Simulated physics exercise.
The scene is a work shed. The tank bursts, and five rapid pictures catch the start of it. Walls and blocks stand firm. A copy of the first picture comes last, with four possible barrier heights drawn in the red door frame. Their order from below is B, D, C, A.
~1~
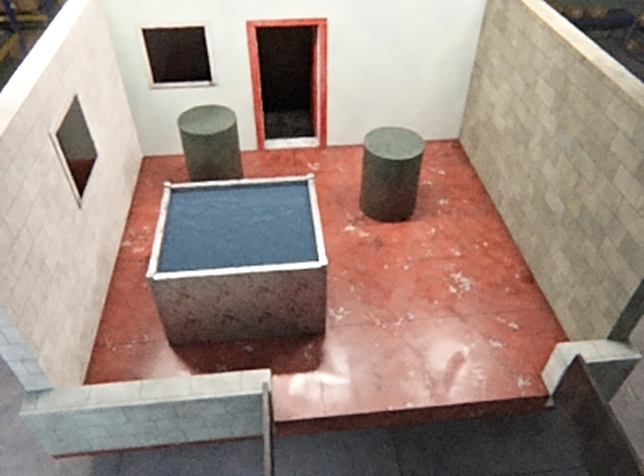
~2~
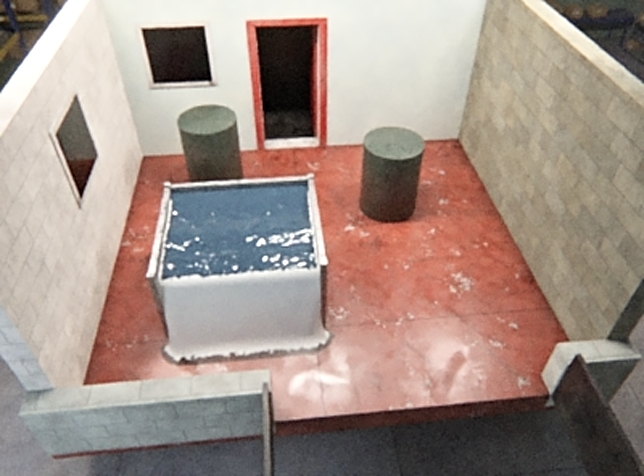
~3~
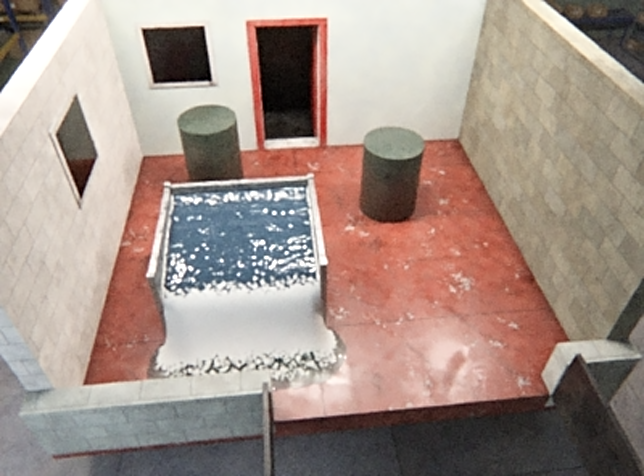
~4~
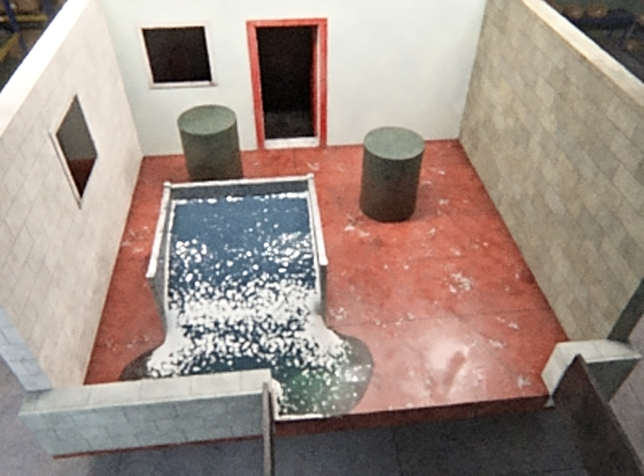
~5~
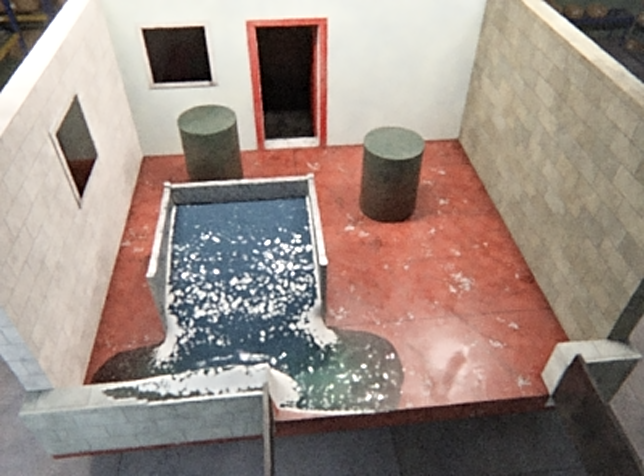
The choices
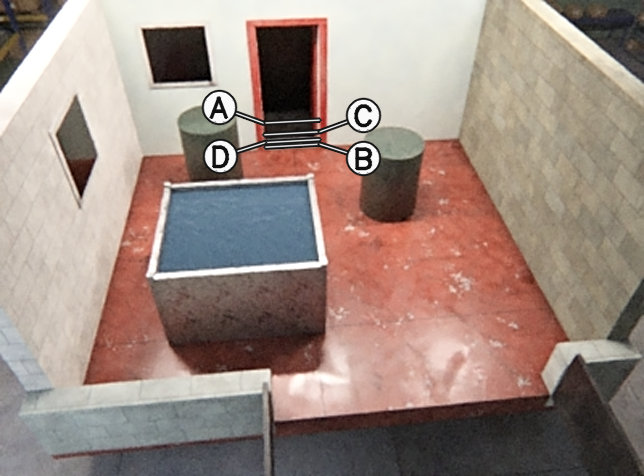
The footage shows a walled enclosure with a red floor, two dark cylinders and a raised tank whose front opens, letting water pour down in a white, frothy sheet and spread across the floor along the low front wall.
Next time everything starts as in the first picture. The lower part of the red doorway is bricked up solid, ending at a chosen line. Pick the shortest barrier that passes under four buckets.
Line B just does it.
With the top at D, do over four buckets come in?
No, not at all.
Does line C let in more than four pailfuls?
No, not at all.
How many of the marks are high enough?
All of the four.
On the marked copy, A at (291, 121); B at (292, 145); C at (292, 133); D at (292, 141); from the bottom up B, D, C, A.
With A, nothing gets over.
With B, a splash gets over, under a bucket.
With C, nothing gets over.
With D, nothing gets over.
